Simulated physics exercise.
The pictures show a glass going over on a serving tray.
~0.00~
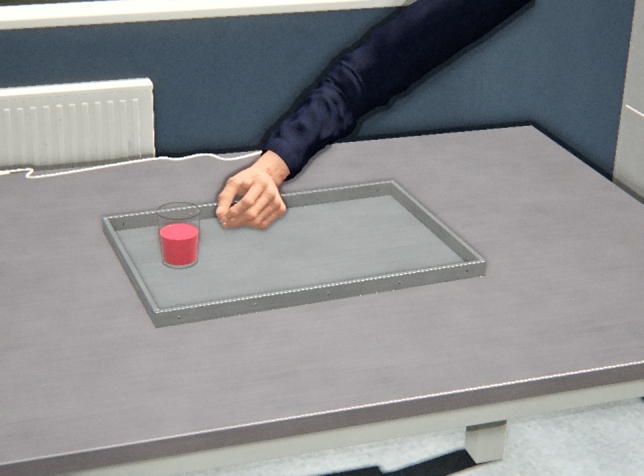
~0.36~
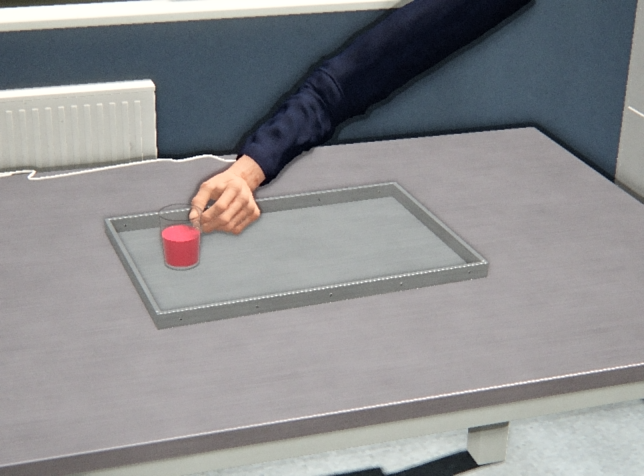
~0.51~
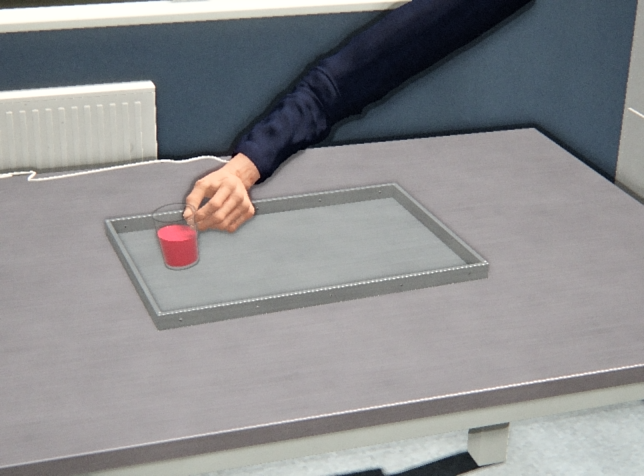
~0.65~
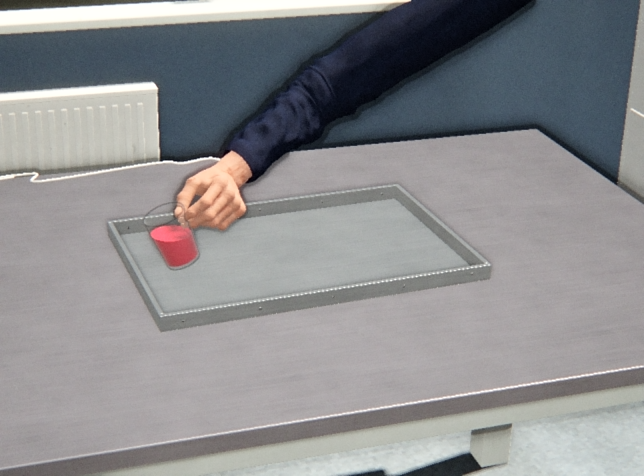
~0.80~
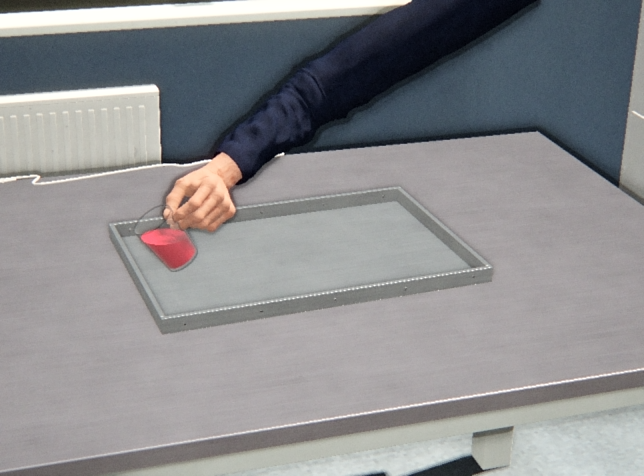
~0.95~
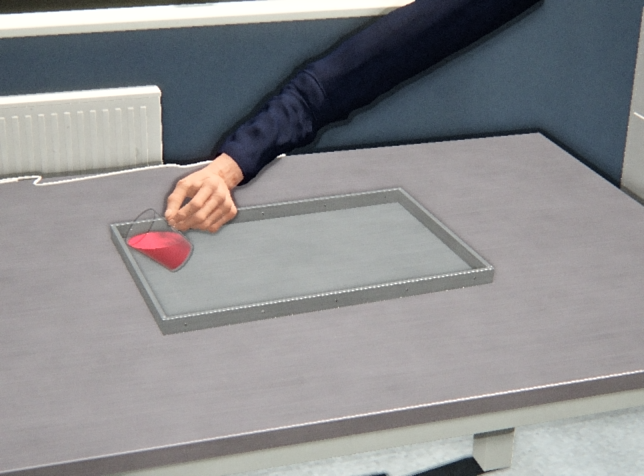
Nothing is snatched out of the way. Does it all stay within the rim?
The spill escapes from the tray.
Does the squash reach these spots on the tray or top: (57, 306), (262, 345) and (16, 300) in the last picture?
The first is reached; the next untouched; the last reached.
After 1.5 s, the glass lies across the rim; the puddle covers about as much as a plate; it is on the top, beyond the rim.
After 2.3 s, the puddle covers about as much as a tray; it is on the top, beyond the rim.
After 3.6 s, the puddle covers about as much as a tray; it is on the top, beyond the rim.
